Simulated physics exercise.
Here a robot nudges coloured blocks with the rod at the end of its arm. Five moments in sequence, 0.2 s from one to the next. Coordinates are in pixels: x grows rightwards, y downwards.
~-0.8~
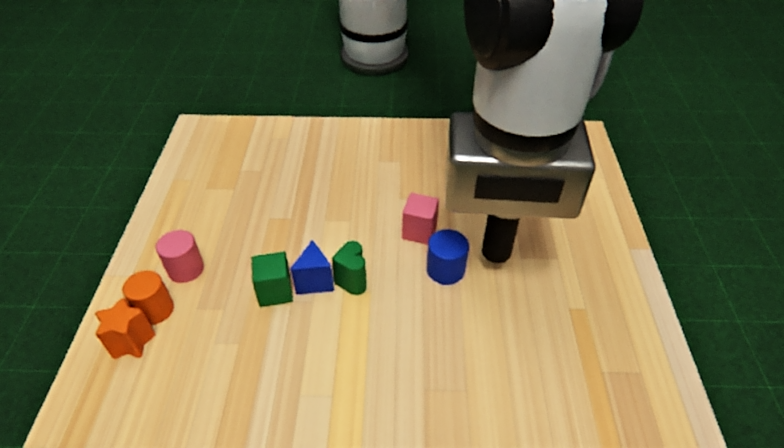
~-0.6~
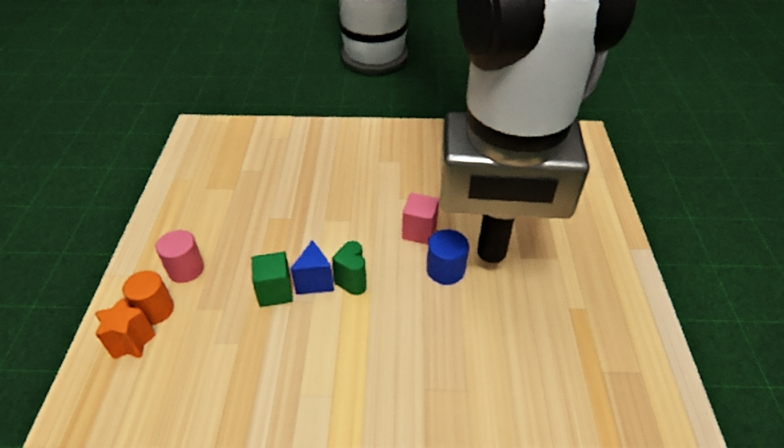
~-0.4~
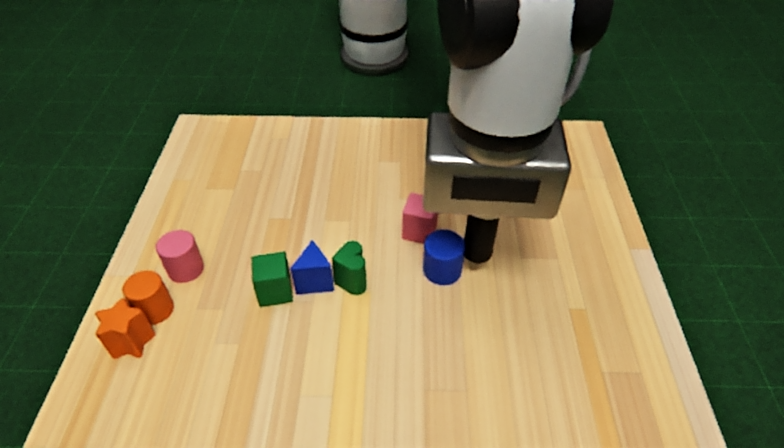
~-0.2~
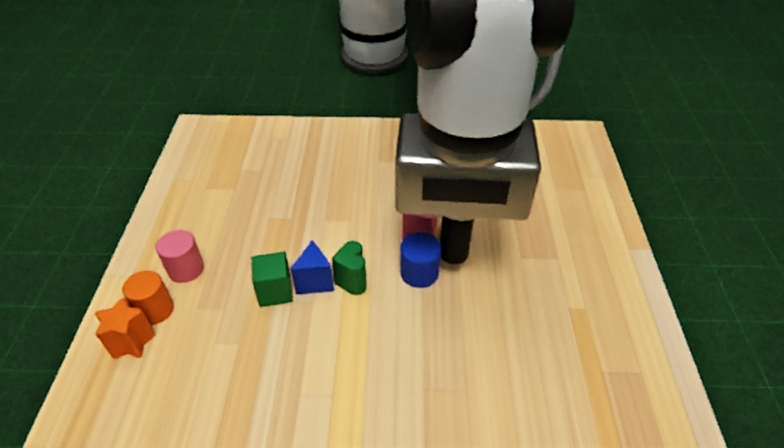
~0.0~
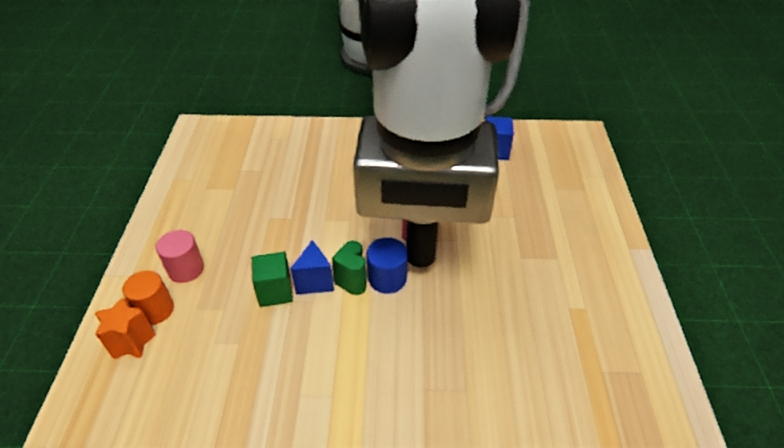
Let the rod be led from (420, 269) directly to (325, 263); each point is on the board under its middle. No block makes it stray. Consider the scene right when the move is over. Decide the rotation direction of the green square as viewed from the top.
The block turns clockwise.
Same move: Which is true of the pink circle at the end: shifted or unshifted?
It will remain on its spot.
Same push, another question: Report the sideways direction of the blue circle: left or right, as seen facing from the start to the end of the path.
Over to the left.
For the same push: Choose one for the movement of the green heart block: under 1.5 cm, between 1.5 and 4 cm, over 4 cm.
Ends over 4 cm away.
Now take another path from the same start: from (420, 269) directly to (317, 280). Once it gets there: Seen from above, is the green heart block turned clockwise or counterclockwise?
From overhead, clockwise.
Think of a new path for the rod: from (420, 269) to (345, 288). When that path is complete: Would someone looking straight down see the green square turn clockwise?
The answer is yes.
The first path, step by step. One third of the way, rod (387, 254); green square (256, 270), turned 25° clockwise; blue triangular piece (289, 265); green heart block (322, 258); blue circle (355, 254).
Two thirds of the way, rod (355, 252); green square (244, 271), turned 25° clockwise; blue triangular piece (272, 277), turned 15° anticlockwise; green heart block (294, 261); blue circle (328, 259).
At the end, rod (323, 250); pink circle unmoved; green square (241, 272), turned 30° clockwise; blue triangular piece (268, 281); green heart block (290, 263), turned 15° clockwise; blue circle (323, 265).
